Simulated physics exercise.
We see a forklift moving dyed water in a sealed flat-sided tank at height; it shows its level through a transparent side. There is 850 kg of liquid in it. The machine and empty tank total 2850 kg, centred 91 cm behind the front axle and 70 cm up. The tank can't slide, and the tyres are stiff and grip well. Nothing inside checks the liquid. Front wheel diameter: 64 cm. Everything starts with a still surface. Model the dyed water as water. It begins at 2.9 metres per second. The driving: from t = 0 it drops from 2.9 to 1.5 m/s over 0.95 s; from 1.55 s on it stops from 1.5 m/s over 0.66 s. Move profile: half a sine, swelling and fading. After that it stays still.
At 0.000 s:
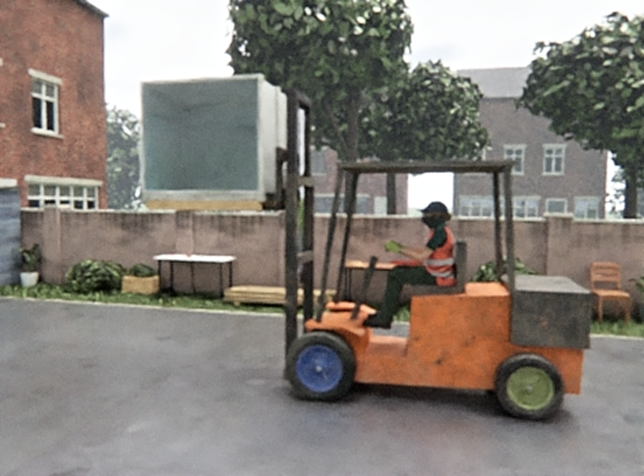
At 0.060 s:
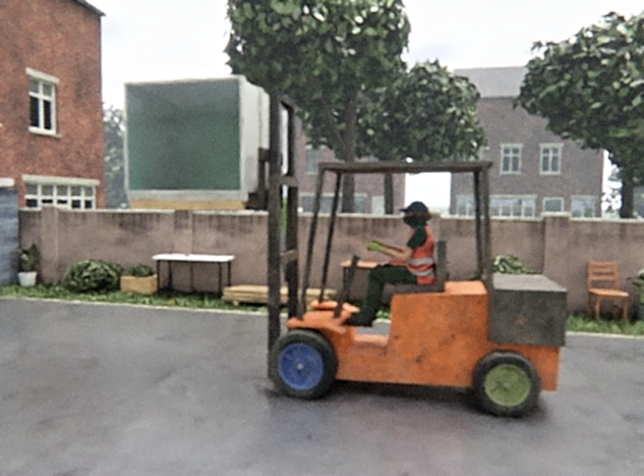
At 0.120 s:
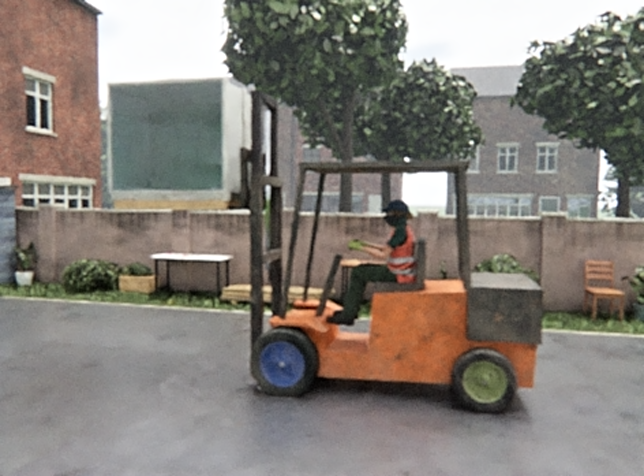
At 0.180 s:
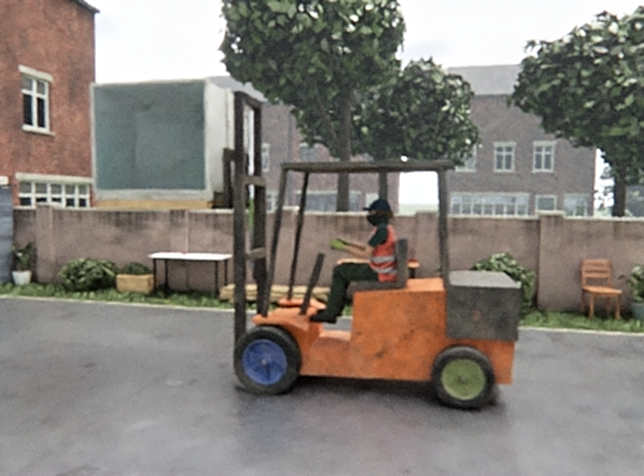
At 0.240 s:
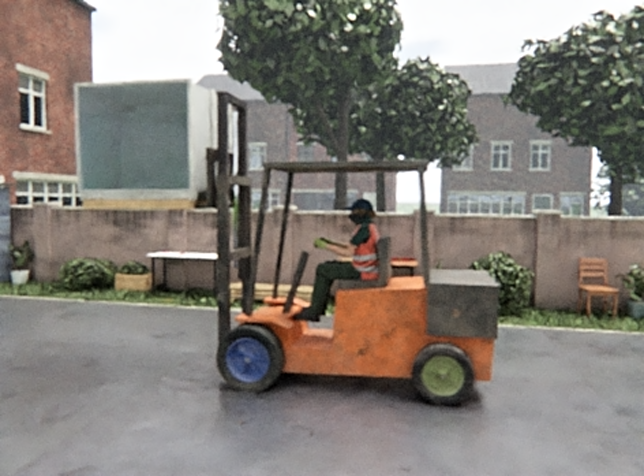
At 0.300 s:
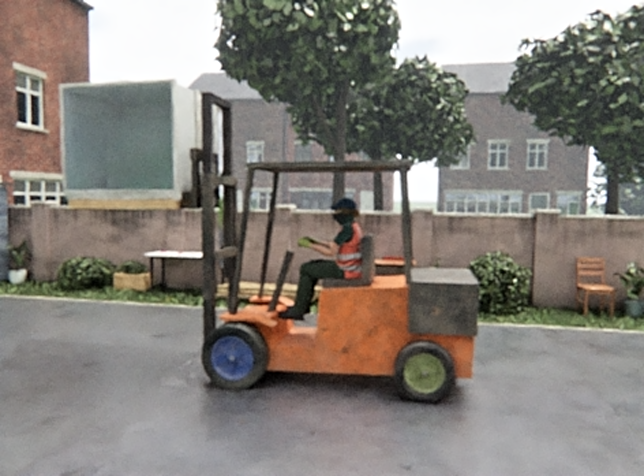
Orange forklift with a raised, clear-sided tank rolling steadily left across a paved yard, its driver seated in an orange vest.
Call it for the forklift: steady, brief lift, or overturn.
Brief lift.
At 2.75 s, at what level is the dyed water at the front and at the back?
At the front the surface is at 58 cm, while at the back it is at 96 cm.
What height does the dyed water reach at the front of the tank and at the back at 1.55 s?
Front level 58 cm, back level 90 cm.
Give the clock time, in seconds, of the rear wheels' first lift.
That comes at roughly 2.00 s.
Then, 1.55 s in, the lean is 0°, wheels down; the liquid stands 91 cm at the back and 59 cm at the front.
Then, 2.00 s in, the lean is 1° nose down, the rear 3 cm in the air; the liquid stands 50 cm at the back and 97 cm at the front.
Then, 2.20 s in, the lean is 2° nose down, the rear 5 cm in the air; the liquid stands 43 cm at the back and 96 cm at the front.
Then, 2.75 s in, the lean is 0°, wheels down; the liquid stands 96 cm at the back and 57 cm at the front.
Then, 5.20 s in, all wheels are down again; the highest lift was 5 cm and the largest lean 2°.
